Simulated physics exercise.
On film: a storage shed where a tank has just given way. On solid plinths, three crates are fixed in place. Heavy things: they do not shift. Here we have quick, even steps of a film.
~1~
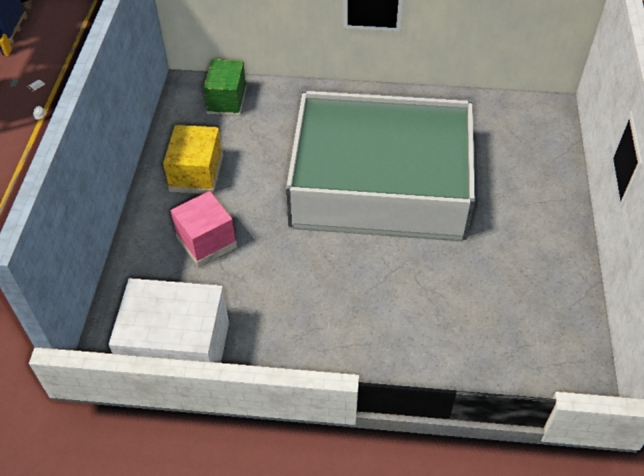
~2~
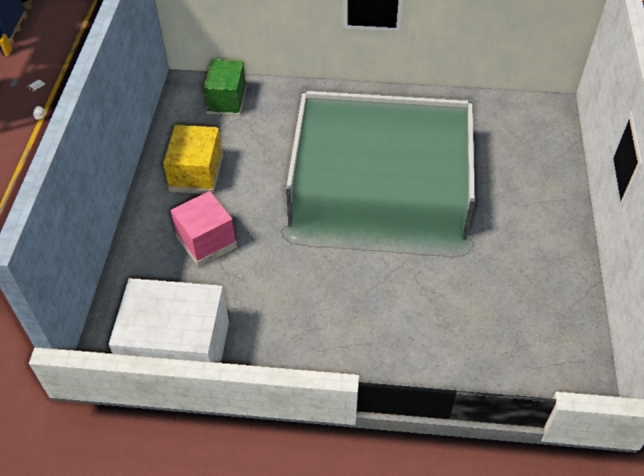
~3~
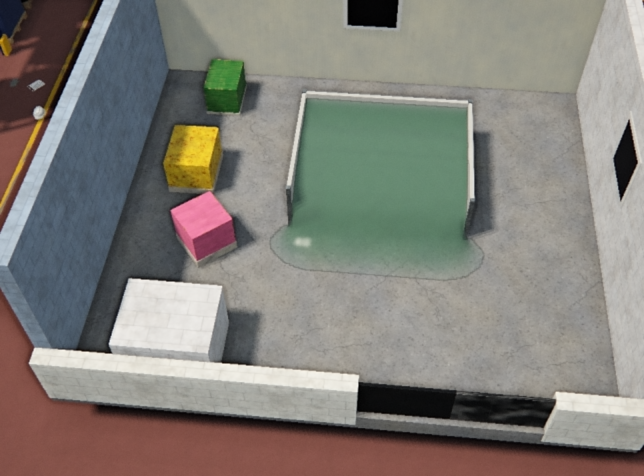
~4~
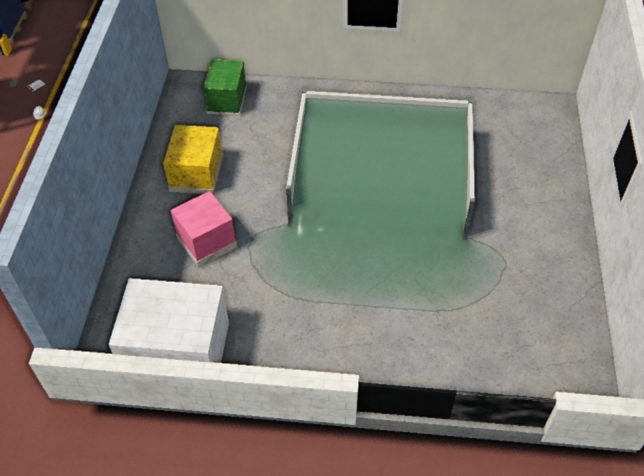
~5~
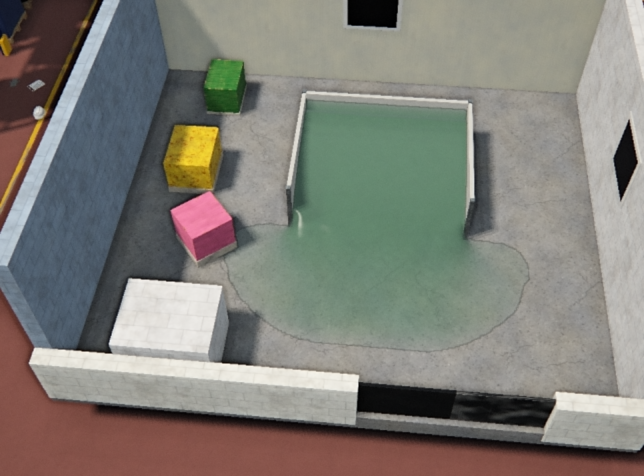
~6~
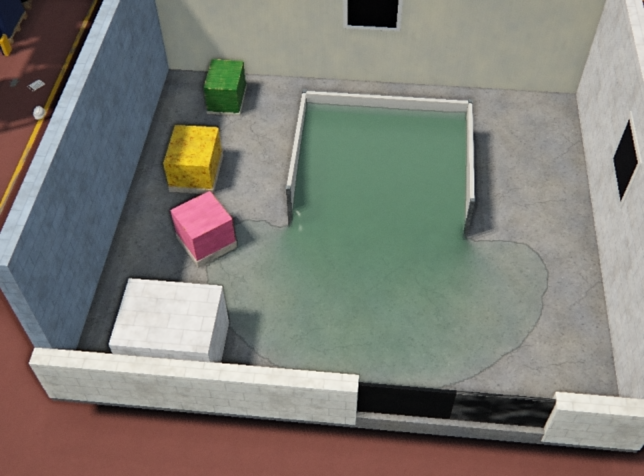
The clip opens on a low-walled grey room where green water sits in a rectangular tank, with green, yellow, pink and white blocks along the left. The tank's near wall disappears and water pours toward the viewer, spreading in a widening rounded sheet across the floor, reaching the unmoving pink and white blocks.
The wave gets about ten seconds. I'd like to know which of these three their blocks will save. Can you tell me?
The yellow crate is going to be reached by the water. The green crate is going to be reached by the water. The pink crate is going to be reached by the water.
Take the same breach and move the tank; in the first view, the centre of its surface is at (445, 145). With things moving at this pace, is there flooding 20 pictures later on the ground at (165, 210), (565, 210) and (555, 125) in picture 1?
Results in order - left untouched, swamped, left untouched.
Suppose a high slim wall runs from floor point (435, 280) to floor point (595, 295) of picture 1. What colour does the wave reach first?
First to be reached: The pink one.
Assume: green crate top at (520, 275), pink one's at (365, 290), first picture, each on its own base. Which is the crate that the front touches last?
Yellow-painted one, last.
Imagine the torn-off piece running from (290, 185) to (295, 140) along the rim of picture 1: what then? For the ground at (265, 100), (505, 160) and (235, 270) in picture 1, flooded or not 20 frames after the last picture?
In sequence: Inundated, untouched, inundated.
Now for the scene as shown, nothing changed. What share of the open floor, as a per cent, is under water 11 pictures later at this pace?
My estimate is close to 40 per cent.
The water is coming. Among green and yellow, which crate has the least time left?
That would be the one in yellow.
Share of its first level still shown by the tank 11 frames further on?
I'd put it at some 30 per cent.
A moment on, water covers 40 % of the floor; the yellow crate not reached, the green crate not reached, the pink crate water round its plinth.
Next, water covers 40 % of the floor; the yellow crate water round its plinth, the green crate not reached, the pink crate water round its plinth.
Then, water covers 60 % of the floor; the yellow crate water round its plinth, the green crate not reached, the pink crate water round its plinth.
Later, water covers 95 % of the floor; the yellow crate water round its plinth, the green crate water round its plinth, the pink crate water round its plinth.
In the end, water covers 100 % of the floor; the yellow crate was topped, the green crate was topped, the pink crate was topped.
